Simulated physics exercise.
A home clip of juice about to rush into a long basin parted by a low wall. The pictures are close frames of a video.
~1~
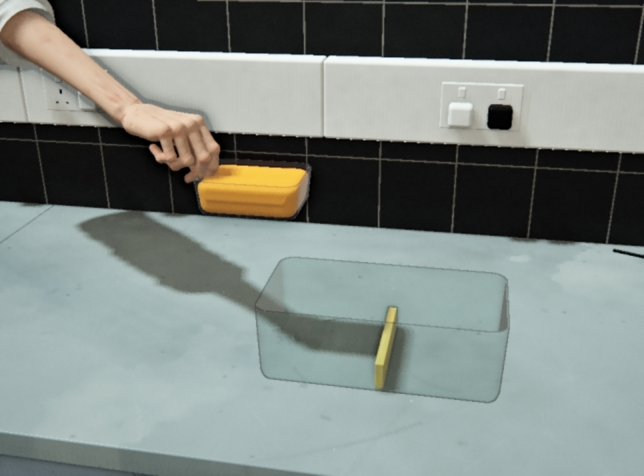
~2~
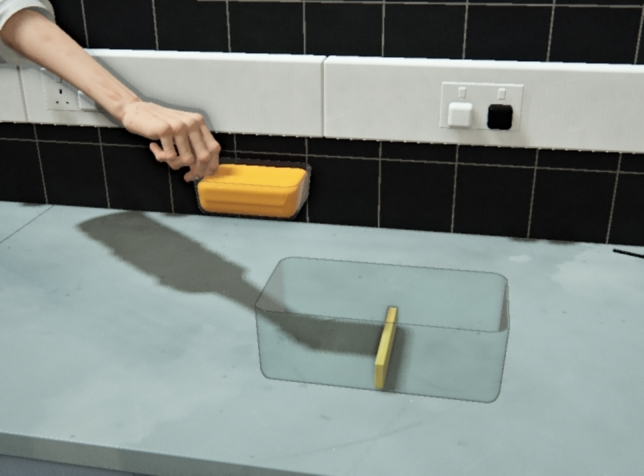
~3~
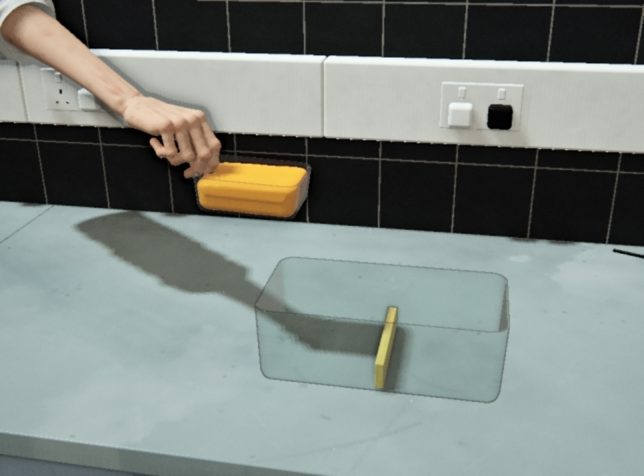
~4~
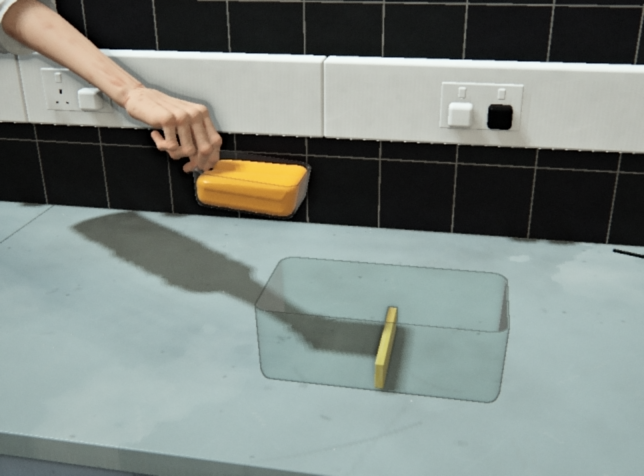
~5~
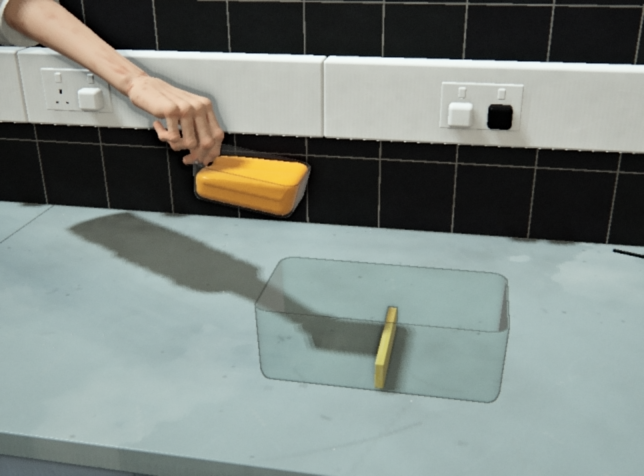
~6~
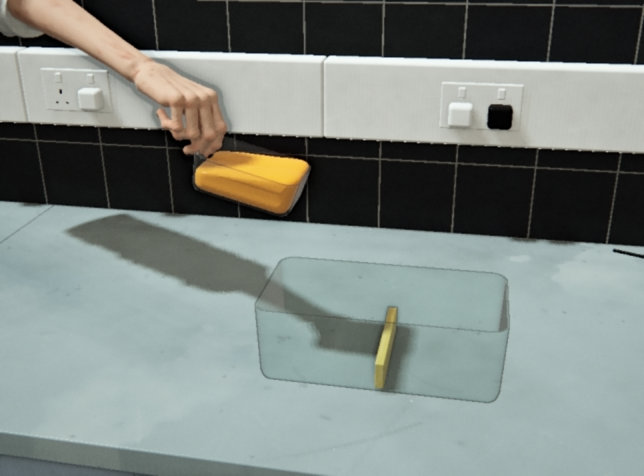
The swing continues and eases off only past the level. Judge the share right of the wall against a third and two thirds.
In the end from a third to two thirds is right of the wall.
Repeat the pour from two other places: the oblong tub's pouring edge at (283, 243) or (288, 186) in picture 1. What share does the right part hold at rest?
First some 5, then 15 per cent.
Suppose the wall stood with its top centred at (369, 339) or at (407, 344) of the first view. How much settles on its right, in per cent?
Roughly 75 per cent, and 15 per cent.
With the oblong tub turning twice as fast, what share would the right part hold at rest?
It comes to 60 per cent or so.
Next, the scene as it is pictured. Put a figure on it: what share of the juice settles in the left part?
Some 45 per cent.
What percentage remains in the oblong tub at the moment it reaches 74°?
About 20 per cent.
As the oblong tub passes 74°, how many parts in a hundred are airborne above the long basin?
It comes to 55 per cent or so.
A moment on, the oblong tub is tipped part way and 18 per cent is still to pour, 25 is left of the wall and 2 right of it.
Next, the oblong tub is tipped right over and 1 per cent is still to pour, 37 is left of the wall and 54 right of it.
Then the oblong tub is tipped right over and 0 per cent is still to pour, 44 is left of the wall and 54 right of it.
Later the oblong tub is tipped right over and 0 per cent is still to pour, 44 is left of the wall and 54 right of it.
In the end 44 per cent lies left of the wall, 54 right of it and 2 outside.
